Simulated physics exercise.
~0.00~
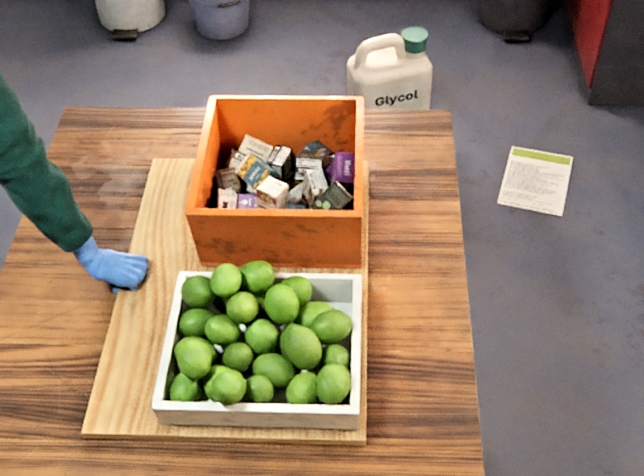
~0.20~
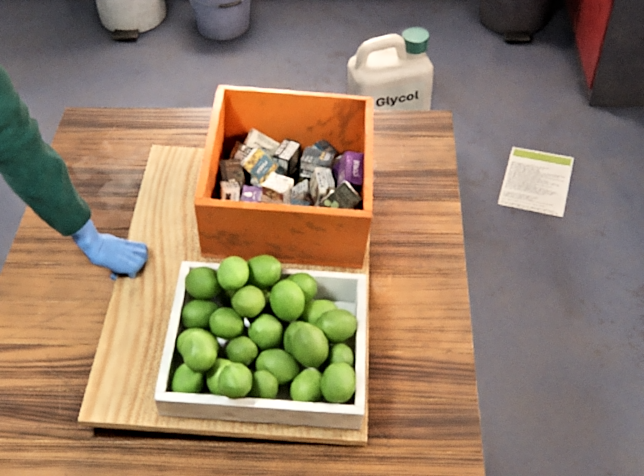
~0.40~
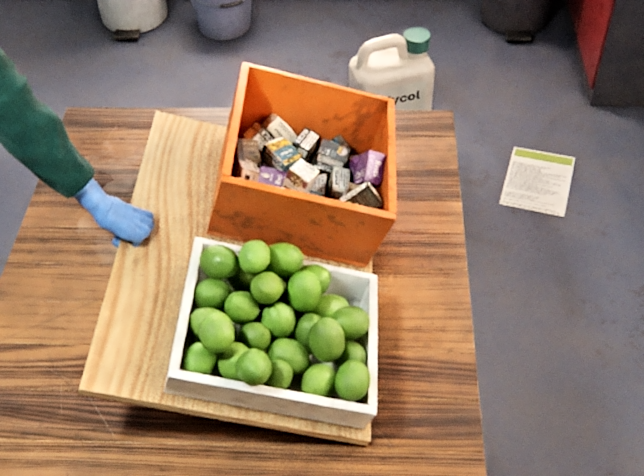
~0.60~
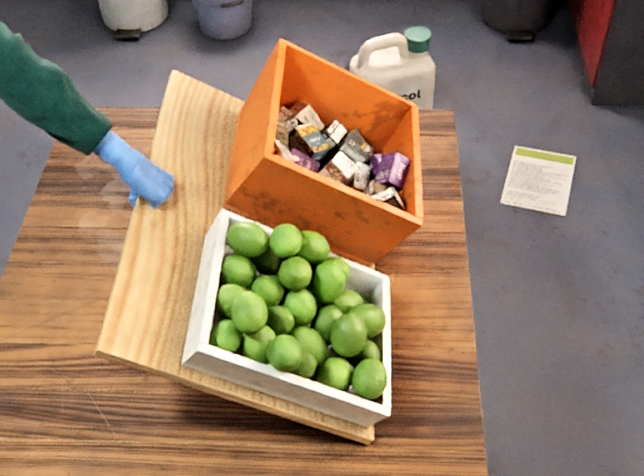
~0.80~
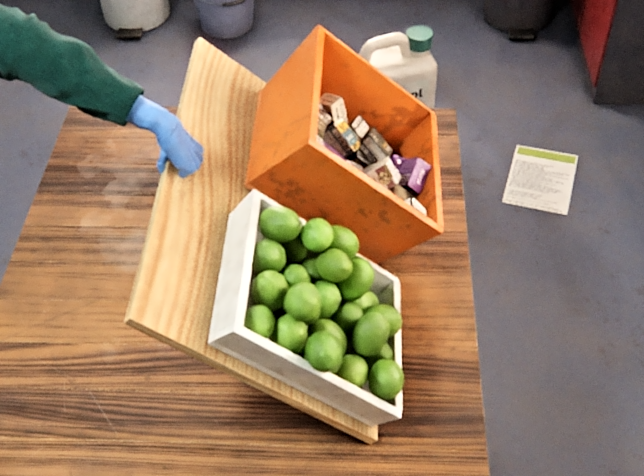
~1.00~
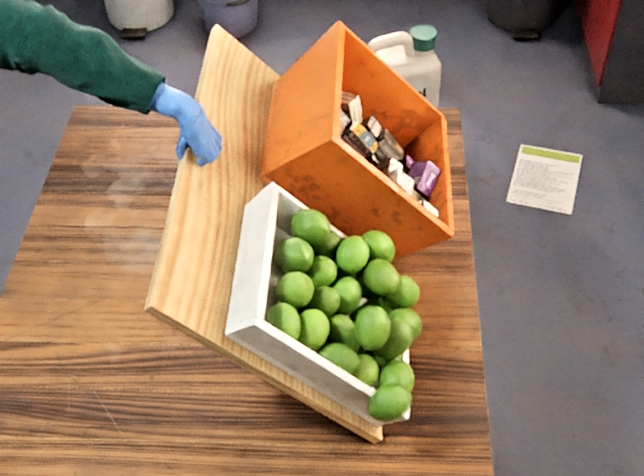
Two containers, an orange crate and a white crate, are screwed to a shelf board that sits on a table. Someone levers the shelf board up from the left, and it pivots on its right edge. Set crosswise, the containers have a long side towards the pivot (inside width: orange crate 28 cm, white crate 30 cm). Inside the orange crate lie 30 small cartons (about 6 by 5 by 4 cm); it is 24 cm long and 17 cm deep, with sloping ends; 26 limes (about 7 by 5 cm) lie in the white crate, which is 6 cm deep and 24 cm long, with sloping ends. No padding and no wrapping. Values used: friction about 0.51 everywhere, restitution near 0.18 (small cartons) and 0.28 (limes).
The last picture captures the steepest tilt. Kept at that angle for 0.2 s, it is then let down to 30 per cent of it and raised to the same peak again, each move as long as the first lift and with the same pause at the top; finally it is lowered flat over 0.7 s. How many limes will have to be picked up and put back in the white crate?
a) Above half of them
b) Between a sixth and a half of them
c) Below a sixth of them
Between a sixth and a half of them (b).
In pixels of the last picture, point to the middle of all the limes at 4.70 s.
(319, 350).
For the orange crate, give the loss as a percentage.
Orange crate - about 0 per cent.
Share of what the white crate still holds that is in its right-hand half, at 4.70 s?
That comes to roughly 60 in a hundred.
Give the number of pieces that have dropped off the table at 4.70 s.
Number of pieces - roughly 4.
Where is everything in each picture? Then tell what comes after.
In the first frame (we follow the rim corner now nearest the camera), white crate at (355, 406); orange crate at (358, 210); tilt 0°; nothing out yet.
In the second frame, white crate at (360, 406); orange crate at (368, 211); tilt 5°.
In the third frame, white crate at (373, 406); orange crate at (393, 212); tilt 17°.
In the fourth frame, white crate at (387, 407); orange crate at (420, 218); tilt 30°.
In the fifth frame, white crate at (399, 409); orange crate at (441, 226); tilt 42°.
In the sixth frame, white crate at (407, 410); orange crate at (452, 229); tilt 47°; 1 out, the lowest lime at (389, 403).
After 1.59 s, tilt 36°; 0 of 30 out of the orange crate and 8 of 26 out of the white crate.
After 2.33 s, tilt 16°; 0 of 30 out of the orange crate and 8 of 26 out of the white crate.
After 3.37 s, tilt 47°; 0 of 30 out of the orange crate and 8 of 26 out of the white crate.
Outcome (at 4.70 s), 0 of 30 out of the orange crate and 8 of 26 out of the white crate. Asked share, 8 of 26, 31 per cent.
